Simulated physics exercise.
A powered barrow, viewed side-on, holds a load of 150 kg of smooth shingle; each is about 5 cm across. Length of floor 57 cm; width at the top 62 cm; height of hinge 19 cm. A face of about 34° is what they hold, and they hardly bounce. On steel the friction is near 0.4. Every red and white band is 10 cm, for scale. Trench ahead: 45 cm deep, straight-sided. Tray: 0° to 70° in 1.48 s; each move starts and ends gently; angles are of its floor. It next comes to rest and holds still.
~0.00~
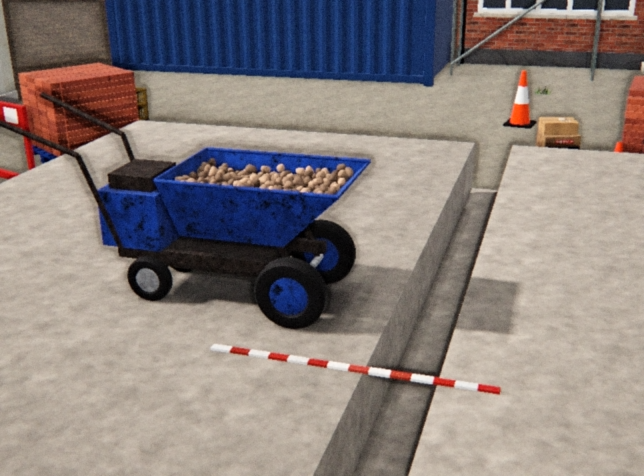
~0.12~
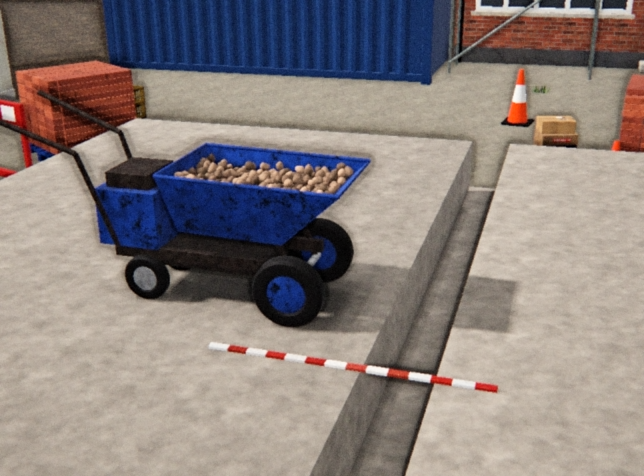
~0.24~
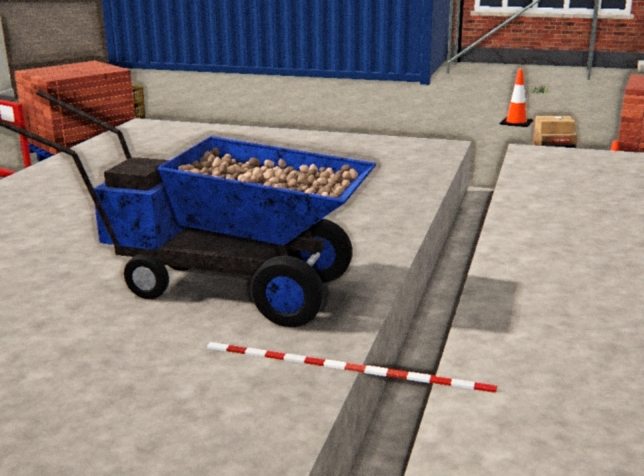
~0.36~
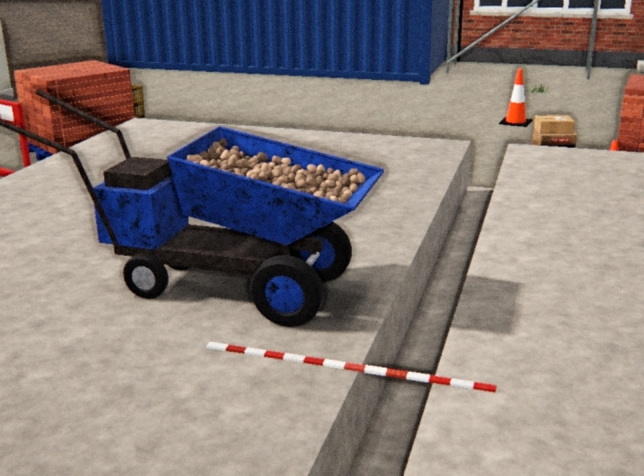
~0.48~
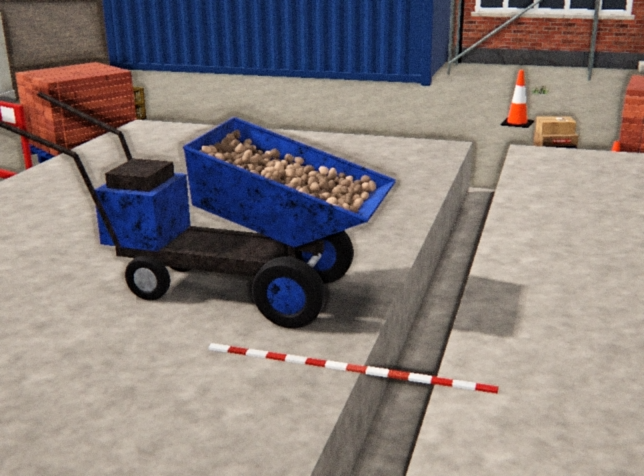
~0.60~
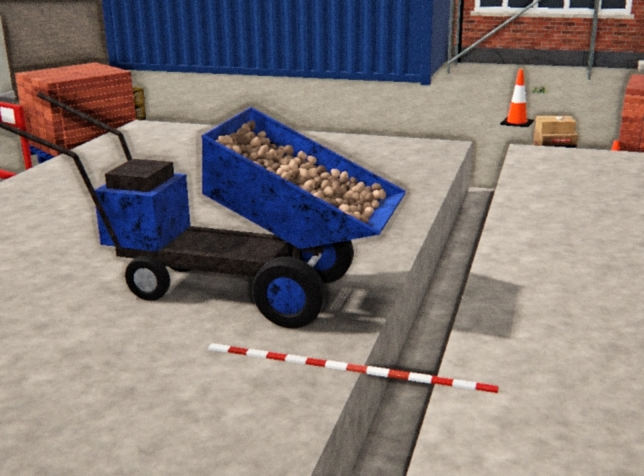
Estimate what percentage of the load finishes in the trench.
Roughly 54 percent.
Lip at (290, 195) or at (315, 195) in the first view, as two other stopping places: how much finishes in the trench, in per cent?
First some 100, then 90 per cent.
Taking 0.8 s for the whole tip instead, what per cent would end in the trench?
Then some 50 per cent would.
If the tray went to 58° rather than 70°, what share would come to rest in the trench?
Roughly 55% would end there.
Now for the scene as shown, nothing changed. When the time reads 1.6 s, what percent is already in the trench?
Close to 30 per cent at that time.
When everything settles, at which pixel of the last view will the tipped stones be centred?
Centre estimate: Around (447, 371).
After 1.1 s the floor is at 59°; 100 % in the tray; the foremost stones are at (419, 278).
After 1.6 s the floor is at 70°; 34 % in the tray, 32 % in the trench, 34 % past the trench; the foremost stones are at (557, 323).
After 1.9 s the floor is at 70°; 6 % in the tray, 48 % in the trench, 46 % past the trench; the foremost stones are past the picture's edge.
After 3.9 s the floor is at 70°; 0 % in the tray, 54 % in the trench, 46 % past the trench; the foremost stones are past the picture's edge.
